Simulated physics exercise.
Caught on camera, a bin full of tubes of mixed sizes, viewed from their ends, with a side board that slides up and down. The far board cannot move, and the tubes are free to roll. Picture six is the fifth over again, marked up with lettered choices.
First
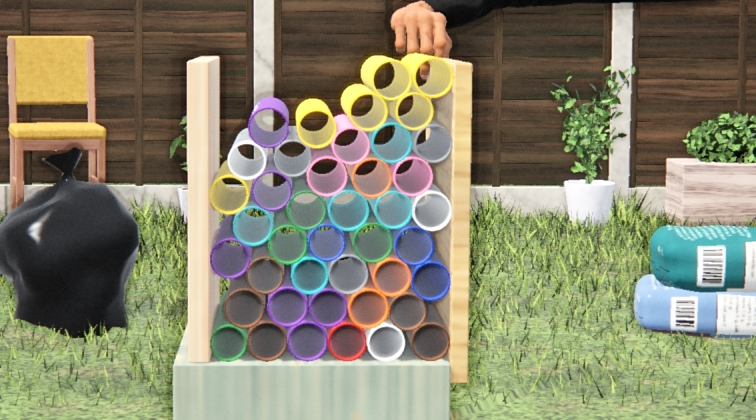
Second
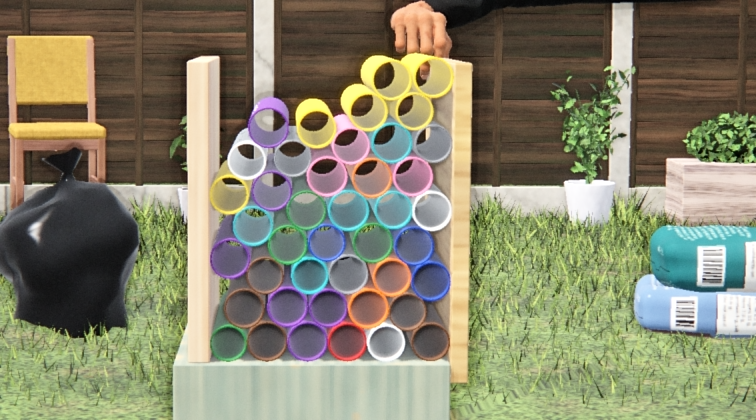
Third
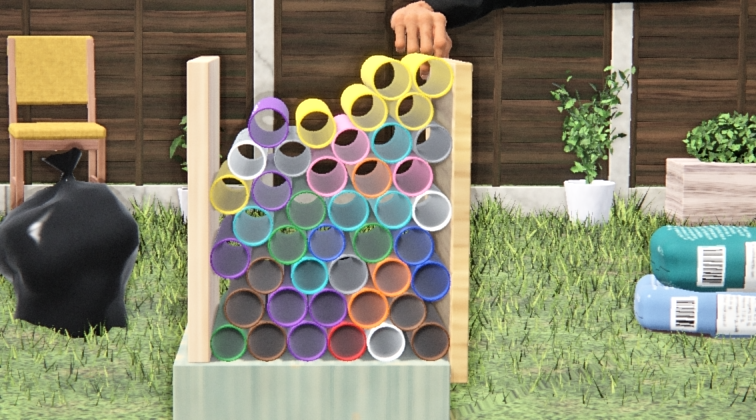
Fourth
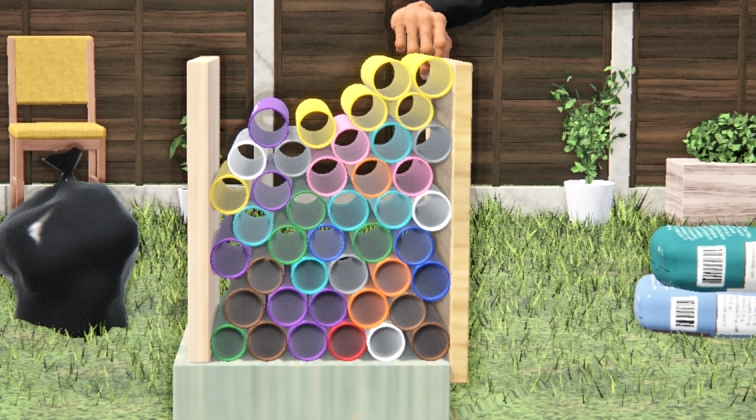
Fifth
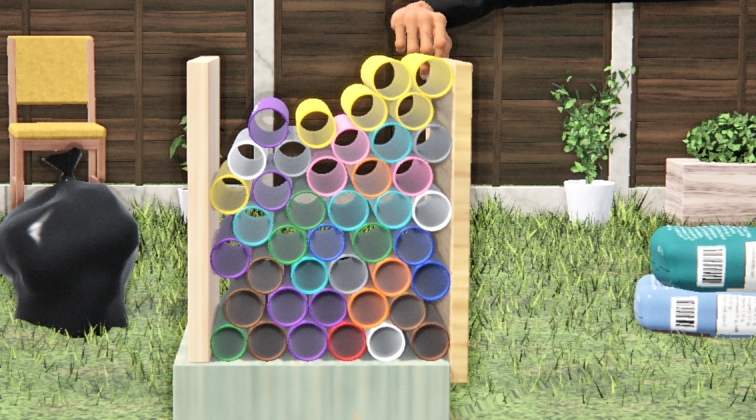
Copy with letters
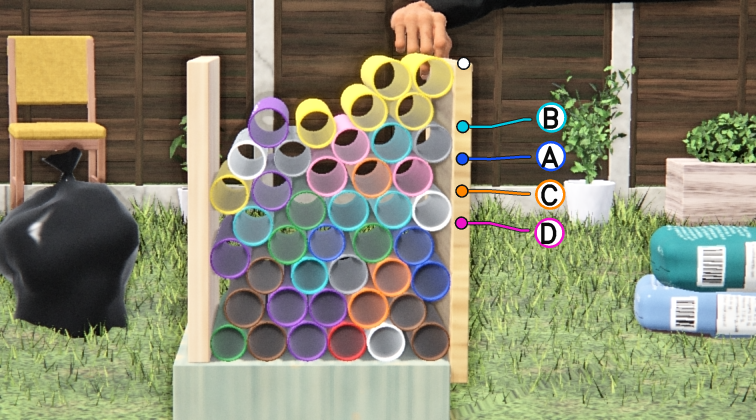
A hand reaches in from the upper right and rests at the top of a wooden side board, beside a bin of open-ended tubes seen end-on in a grassy garden. Yellow tubes top the sloping stack, with purple, pink, turquoise, green, brown and grey ones below, between a black bag at left and teal and blue packs at right. Nothing visibly moves, and the camera stays still.
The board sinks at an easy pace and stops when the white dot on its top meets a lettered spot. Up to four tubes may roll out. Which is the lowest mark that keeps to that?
The answer is mark D.
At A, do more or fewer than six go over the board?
Fewer than six.
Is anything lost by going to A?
At A: Yes.
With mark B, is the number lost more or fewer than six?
At B, fewer than six.
On the marked copy, A at (462, 159); B at (463, 126); C at (462, 191); D at (461, 223); the white dot at (463, 63).
With D. Early on, top of the board (453, 134).
Further on, top of the board (452, 213).
At the end, top of the board (452, 222), four out over the board.
As for the rest, A one out over the board; B none out over the board; C four out over the board.
